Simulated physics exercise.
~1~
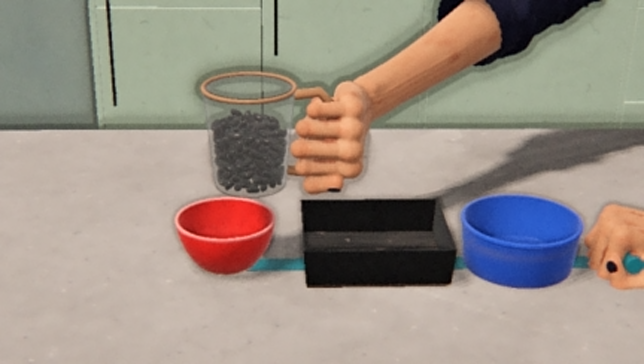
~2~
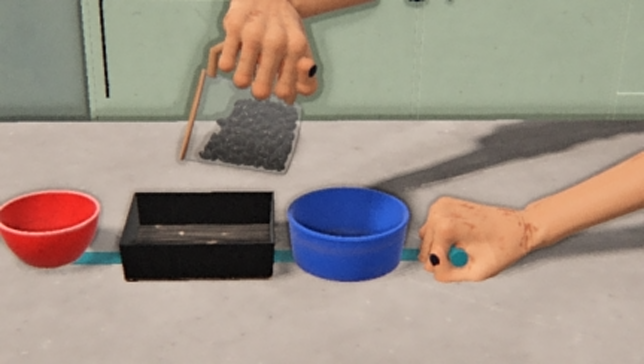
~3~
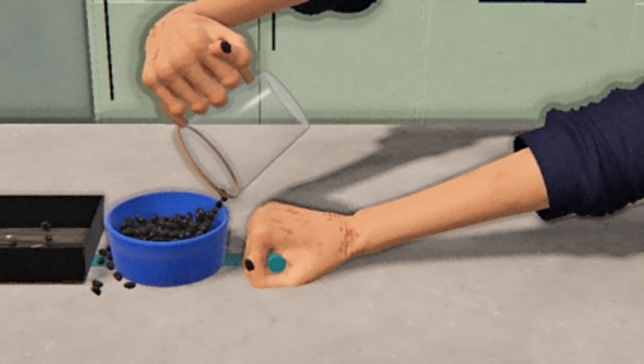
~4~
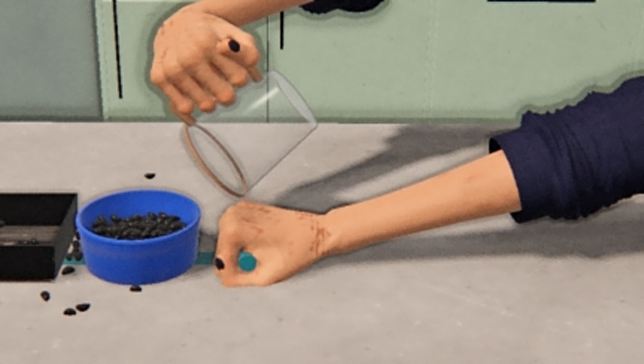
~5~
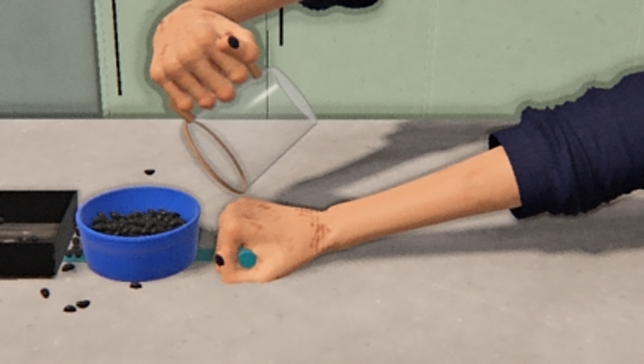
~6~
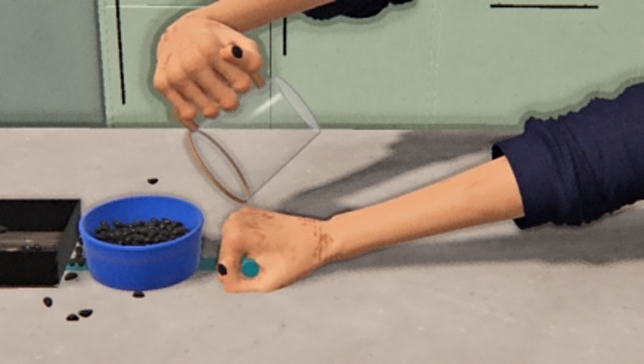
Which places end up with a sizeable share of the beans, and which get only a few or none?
Only the blue dish gets a sizeable share, holding most of the beans. The black tin and the counter get just a few, and the red bowl gets none.
